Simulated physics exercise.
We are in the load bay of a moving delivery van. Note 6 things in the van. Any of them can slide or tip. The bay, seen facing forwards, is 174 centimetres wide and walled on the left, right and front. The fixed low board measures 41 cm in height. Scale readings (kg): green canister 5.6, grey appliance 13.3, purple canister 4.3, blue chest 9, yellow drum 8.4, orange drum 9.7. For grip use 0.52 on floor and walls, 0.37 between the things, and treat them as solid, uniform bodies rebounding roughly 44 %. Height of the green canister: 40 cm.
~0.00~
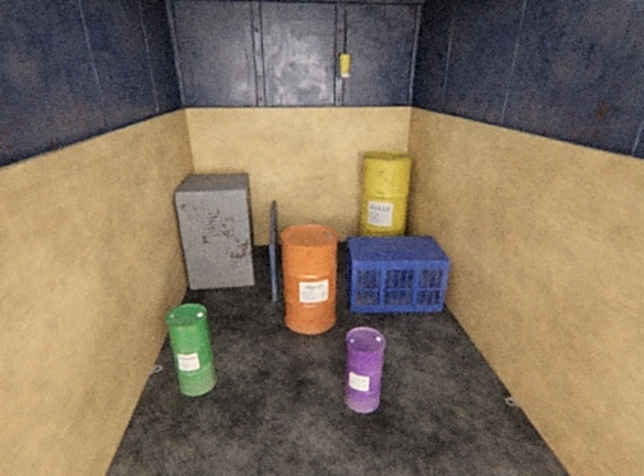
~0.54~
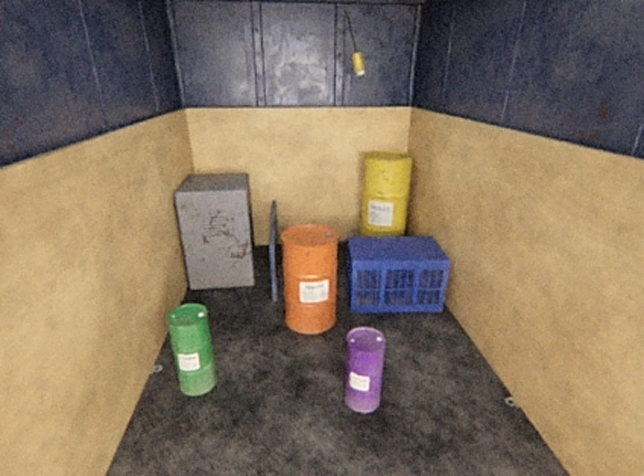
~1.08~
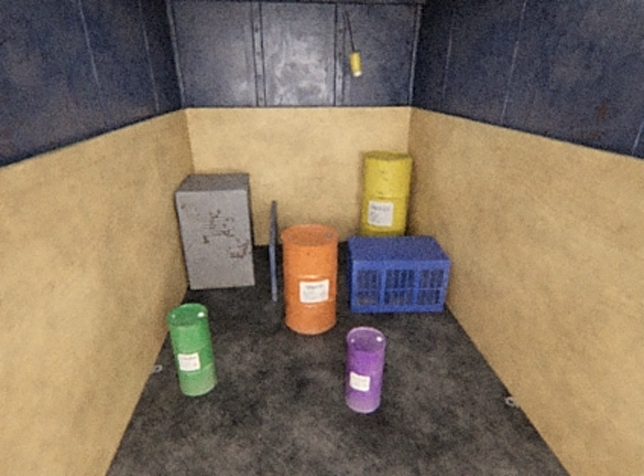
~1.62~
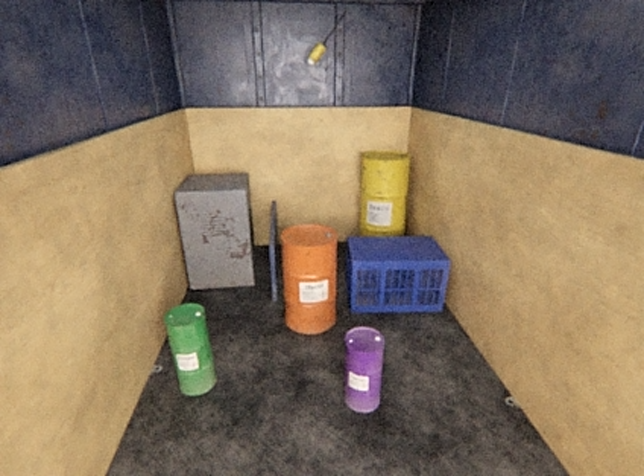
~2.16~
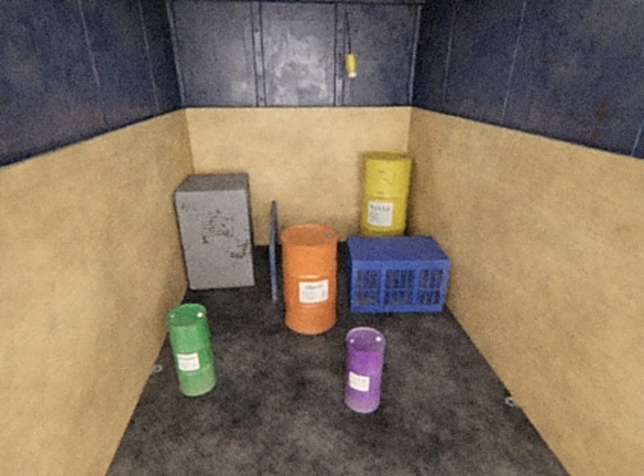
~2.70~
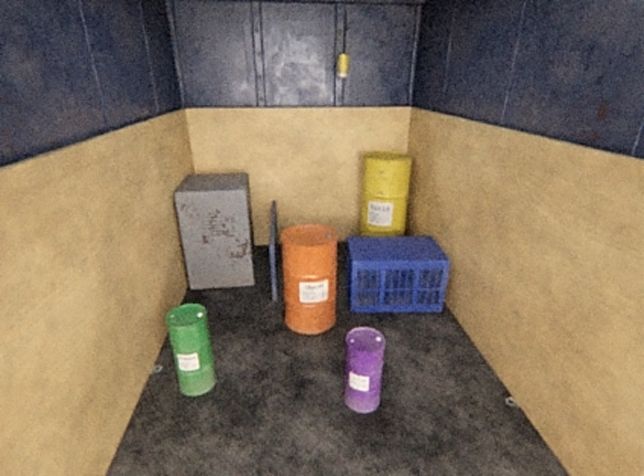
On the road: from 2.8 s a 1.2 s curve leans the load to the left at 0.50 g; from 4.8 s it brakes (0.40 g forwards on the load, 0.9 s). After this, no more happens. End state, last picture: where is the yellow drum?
Roughly (326, 210).
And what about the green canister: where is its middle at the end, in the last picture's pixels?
It ends up near (233, 297).
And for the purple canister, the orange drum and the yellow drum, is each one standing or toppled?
Outcome noted - the purple canister ends up fallen, the orange drum survives without falling, the yellow drum ends up fallen.
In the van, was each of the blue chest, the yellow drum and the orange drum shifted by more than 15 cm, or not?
Blue chest: Remains in place; yellow drum: Is displaced; orange drum: Remains in place.
Around 3.80 s, force 0.41 g left; yellow drum at 35° to upright near (350, 204); purple canister at 65° to upright; green canister at 24° to upright.
Around 5.00 s, force 0.32 g forwards; yellow drum at 58° to upright near (327, 212); purple canister on its side; green canister at 24° to upright.
Around 5.50 s, force 0.32 g forwards; yellow drum at 58° to upright near (326, 210); purple canister on its side; green canister on its side.
Finally (6.3 s), on their side or leaning hard in the van, green canister, purple canister and yellow drum; the other 3 still in place (within 15 cm). Final places as that camera would see them, yellow drum near (326, 210).
